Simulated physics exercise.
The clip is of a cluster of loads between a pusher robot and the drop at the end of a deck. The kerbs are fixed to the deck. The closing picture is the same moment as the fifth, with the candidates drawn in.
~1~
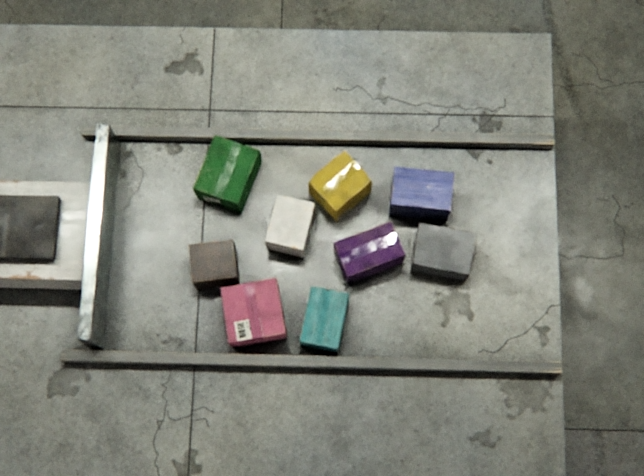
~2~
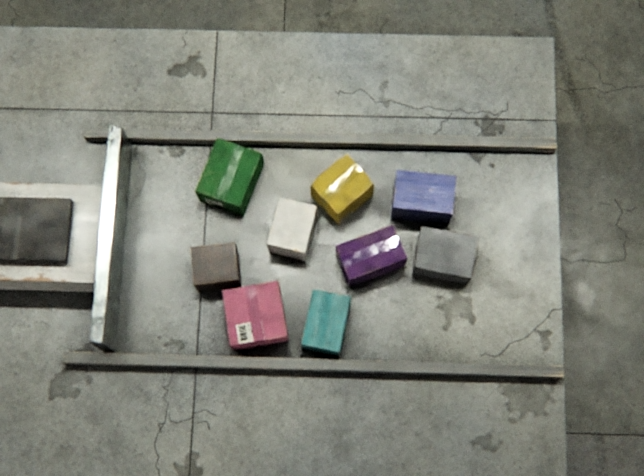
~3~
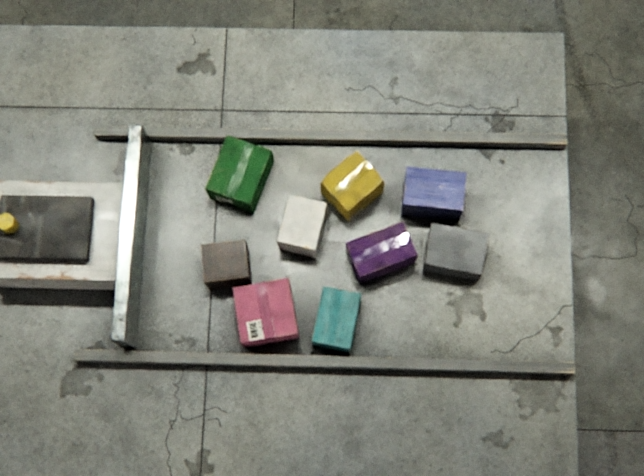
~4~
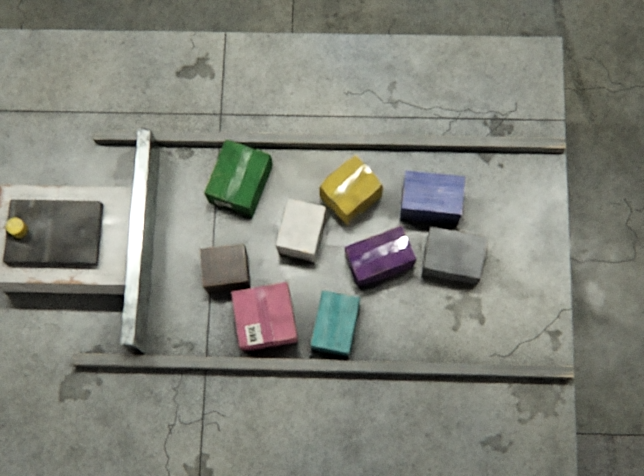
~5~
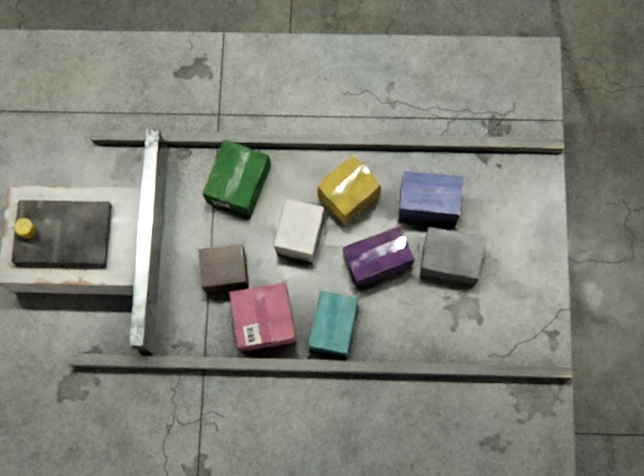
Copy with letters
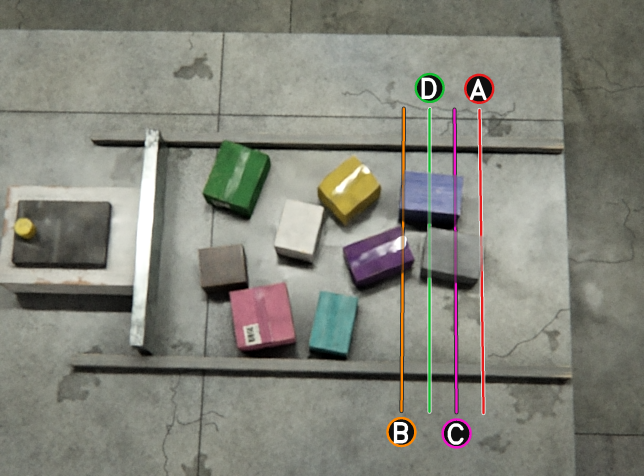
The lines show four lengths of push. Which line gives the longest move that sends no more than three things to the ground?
It should halt at A.
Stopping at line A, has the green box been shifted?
Yes.
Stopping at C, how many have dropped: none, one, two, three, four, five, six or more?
By then, two.
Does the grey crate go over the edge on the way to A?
Yes.
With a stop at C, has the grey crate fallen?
Yes.
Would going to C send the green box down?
By then, no.
On the copy, A at (481, 255); B at (403, 254); C at (455, 255); D at (430, 254).
On A. First, robot (189, 235); turquoise crate (348, 324); green box (302, 176).
Then, robot (310, 238); grey crate (528, 255); blue crate (515, 197).
Finally, robot (405, 240); blue crate over the edge; grey crate over the edge; two fallen.
By contrast, B is within the limit but short; C is within the limit but short; D is within the limit but short.
